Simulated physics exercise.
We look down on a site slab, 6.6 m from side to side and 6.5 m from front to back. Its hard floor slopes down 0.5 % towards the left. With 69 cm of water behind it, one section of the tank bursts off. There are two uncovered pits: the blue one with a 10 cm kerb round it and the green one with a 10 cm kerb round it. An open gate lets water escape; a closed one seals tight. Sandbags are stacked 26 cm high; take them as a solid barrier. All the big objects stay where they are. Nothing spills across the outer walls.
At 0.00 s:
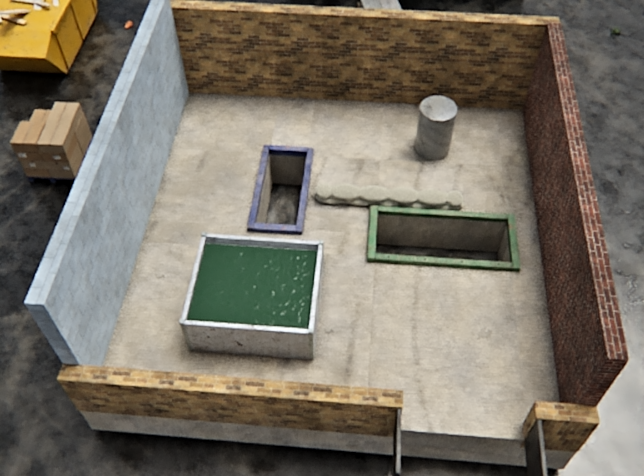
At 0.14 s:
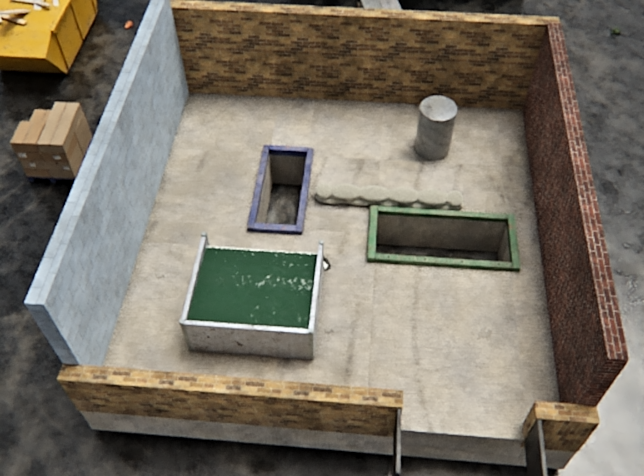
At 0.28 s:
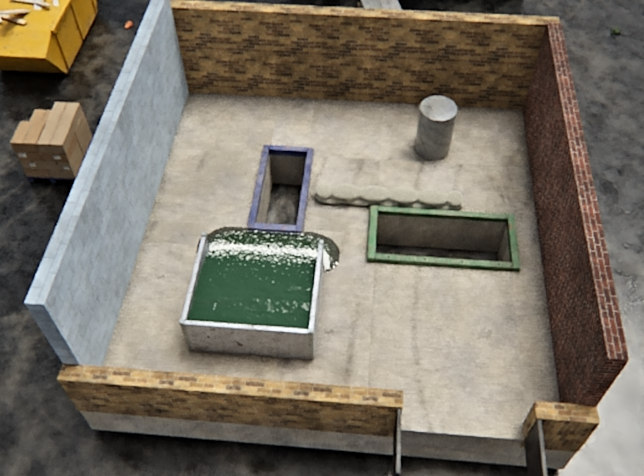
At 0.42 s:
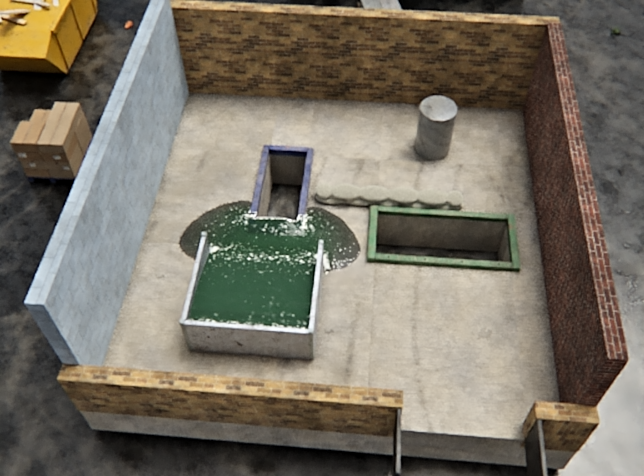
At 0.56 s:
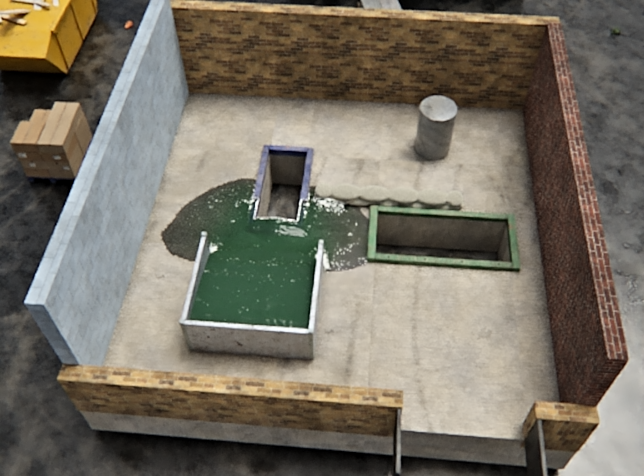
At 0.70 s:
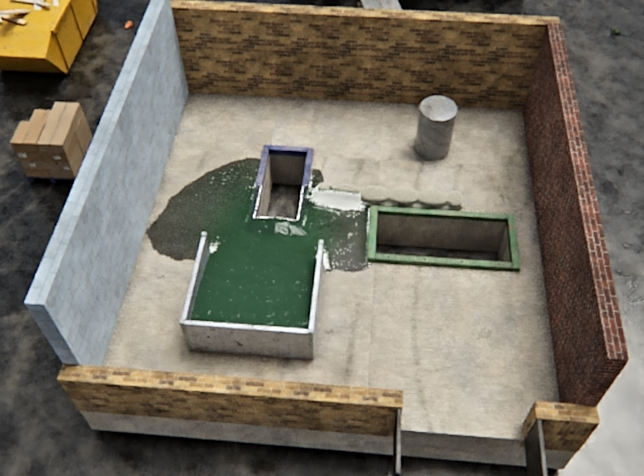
A tank of green water with pale walls stands toward the front of a walled concrete slab, viewed from high above by a still camera. Behind it lie a blue-edged pit and, to the right, a green-edged one, with a low grey row of sandbags and a grey cylinder beyond. The tank's back side gives way, and water surges out, spreads around the blue kerb, fans widely left and reaches the sandbags and green kerb.
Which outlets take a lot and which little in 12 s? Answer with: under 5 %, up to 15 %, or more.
The gate opening takes less than 5 %; the blue pit takes over 15 %; the green pit takes between 5 and 15 %.
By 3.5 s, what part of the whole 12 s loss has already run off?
About 90 per cent.
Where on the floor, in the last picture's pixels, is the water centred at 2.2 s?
At about (257, 213).
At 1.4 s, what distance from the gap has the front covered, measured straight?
Some 4.4 m out.
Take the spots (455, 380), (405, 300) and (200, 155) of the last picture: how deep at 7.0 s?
Roughly 2, 1 and 5 cm, in turn.
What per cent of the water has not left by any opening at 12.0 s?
Roughly 68 in a hundred.
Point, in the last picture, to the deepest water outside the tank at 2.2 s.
Around (199, 93).
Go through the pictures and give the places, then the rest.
In the first picture, still water, 69 cm deep, in the tank at (255, 284).
In the second picture, the front is at (211, 257), 0.9 m from the gap at (264, 259); 0.4 m2 of floor is under water; 69 cm left at the back of the tank.
In the third picture, water pours out at (265, 262) and has run 1.2 m, to (208, 239); deepest outside 36 cm, 67 cm at the tank's back.
In the fourth picture, the front is at (206, 217), 1.6 m from the gap at (265, 263); 2.6 m2 of floor is under water; 59 cm left at the back of the tank.
In the fifth picture, water pours out at (265, 263) and has run 2.0 m, to (242, 183); deepest outside 31 cm, 58 cm at the tank's back.
In the sixth picture, water pours out at (265, 263) and has run 2.5 m, to (243, 163); deepest outside 31 cm, 53 cm at the tank's back.
After 1.4 s water covers 30 % of the floor and is deepest (34 cm) near (262, 240); gone so far, the gate opening 0 %, the blue pit 14 %, the green pit 1 %.
After 2.2 s water covers 35 % of the floor and is deepest (34 cm) near (199, 93); gone so far, the gate opening 0 %, the blue pit 20 %, the green pit 4 %.
After 3.5 s water covers 40 % of the floor and is deepest (18 cm) near (189, 124); gone so far, the gate opening 0 %, the blue pit 22 %, the green pit 7 %.
After 7.0 s water covers 70 % of the floor and is deepest (14 cm) near (524, 169); gone so far, the gate opening 0 %, the blue pit 22 %, the green pit 7 %.
After 12.0 s water covers 85 % of the floor and is deepest (7 cm) near (310, 202); gone so far, the gate opening 2 %, the blue pit 22 %, the green pit 7 %.
